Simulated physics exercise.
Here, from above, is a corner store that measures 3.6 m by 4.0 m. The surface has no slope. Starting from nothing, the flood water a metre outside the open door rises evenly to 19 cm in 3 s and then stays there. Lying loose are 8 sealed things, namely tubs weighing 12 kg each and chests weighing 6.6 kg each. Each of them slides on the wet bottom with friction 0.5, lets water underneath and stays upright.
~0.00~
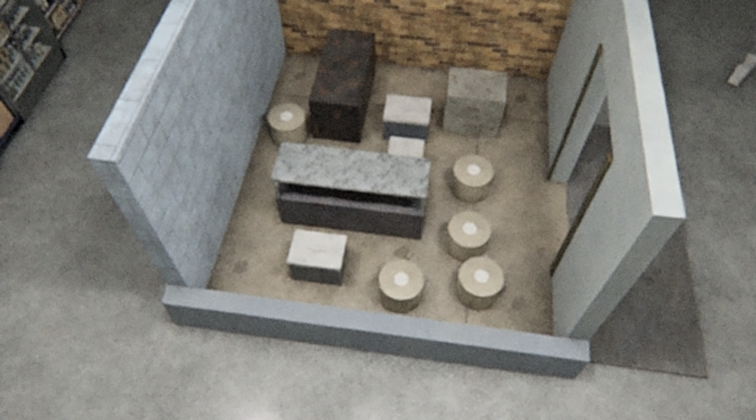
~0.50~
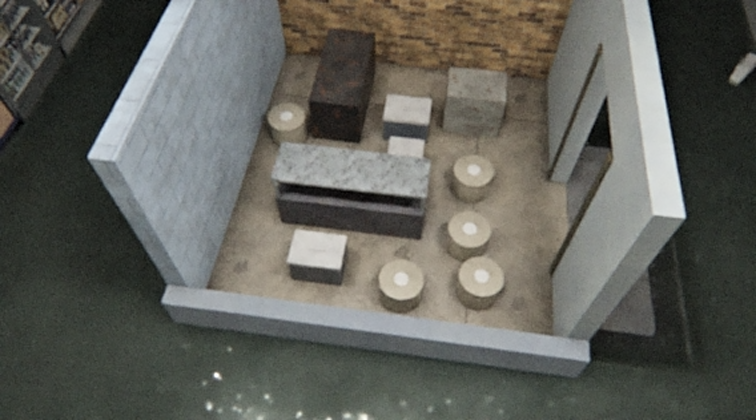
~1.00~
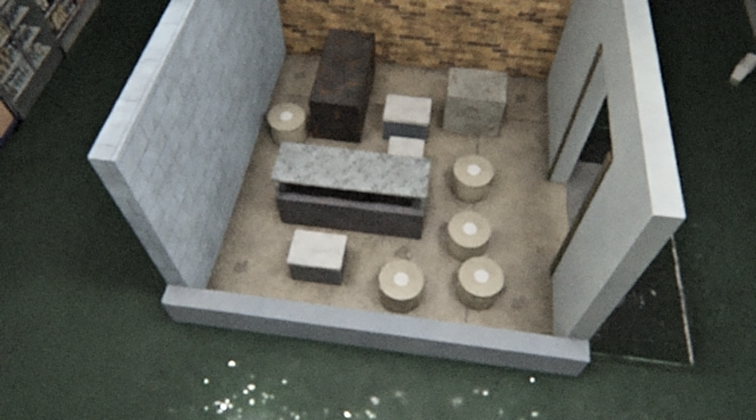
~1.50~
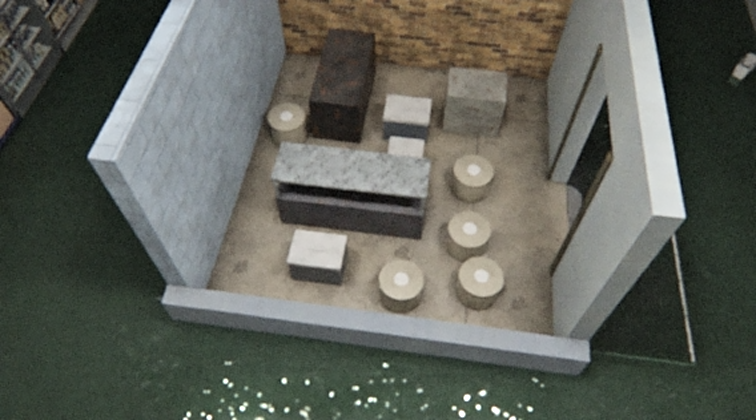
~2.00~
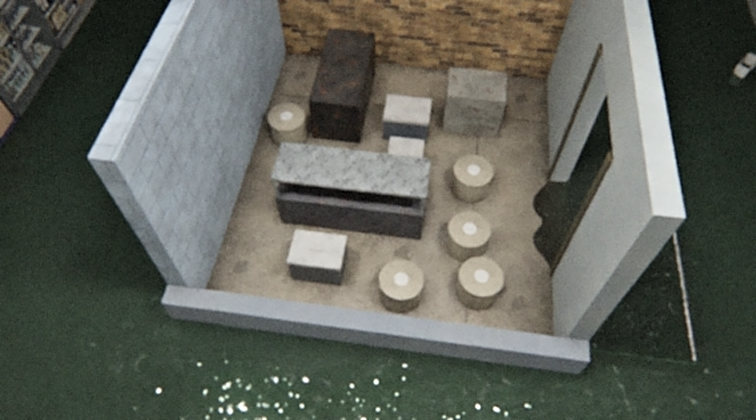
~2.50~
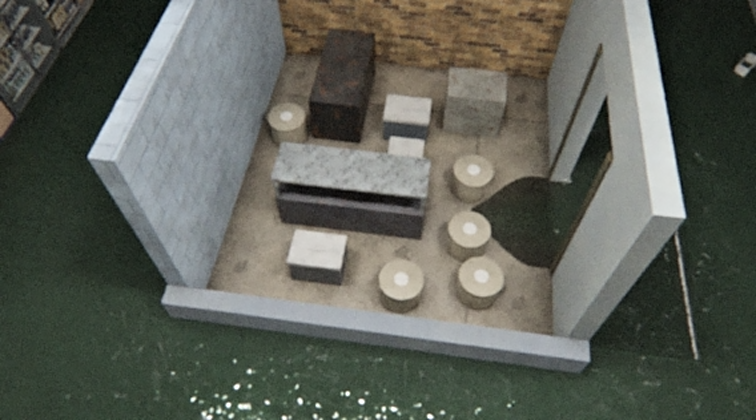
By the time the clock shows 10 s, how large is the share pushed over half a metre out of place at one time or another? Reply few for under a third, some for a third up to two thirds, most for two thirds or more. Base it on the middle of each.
Most.
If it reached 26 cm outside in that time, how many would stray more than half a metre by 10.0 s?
You'd get 7 in that case.
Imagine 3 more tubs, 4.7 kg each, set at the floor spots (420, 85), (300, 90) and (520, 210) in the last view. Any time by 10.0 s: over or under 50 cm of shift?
Order as asked - exceeds the limit, falls below the limit, exceeds the limit.
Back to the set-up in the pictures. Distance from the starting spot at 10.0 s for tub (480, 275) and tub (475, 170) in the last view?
In turn: 5 cm, 150 cm.
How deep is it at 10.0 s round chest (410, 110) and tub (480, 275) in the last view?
First roughly 7 cm, second roughly 7 cm.
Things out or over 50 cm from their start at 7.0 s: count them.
I count 6.
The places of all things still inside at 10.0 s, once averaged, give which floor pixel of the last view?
(375, 195).
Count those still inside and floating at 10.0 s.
7.
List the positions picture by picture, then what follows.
The first frame shows a tub at (474, 170), on the bottom; a tub at (470, 229) rests on the ground; water covers 0.0 m2; 0 of 8 have shifted.
The second frame shows a tub at (474, 170) rests on the ground; a tub at (470, 229) rests on the ground; water covers 0.0 m2; 0 of 8 have shifted.
The third frame shows a tub at (474, 170) rests on the ground; a tub at (470, 229), on the bottom; 0.0 m2 under water; 0 of 8 have shifted.
The fourth frame shows a tub at (474, 170) rests on the ground; a tub at (470, 229), on the bottom; 0.0 m2 under water; 0 of 8 have shifted.
The fifth frame shows a tub at (474, 170) rests on the ground; a tub at (470, 229) rests on the ground; water covers 0.1 m2; 0 of 8 have shifted.
The sixth frame shows a tub at (474, 170), on the bottom; a tub at (470, 229), on the bottom; water covers 0.7 m2; 0 of 8 have shifted.
After 3.5 s 0 of 8 are over 50 cm from their spots; 0 afloat.
After 4.5 s 2 of 8 are over 50 cm from their spots; 1 afloat.
After 7.0 s 6 of 8 are over 50 cm from their spots; 4 afloat.
After 10.0 s 6 of 8 are over 50 cm from their spots, and 6 have been at some point; 7 afloat.
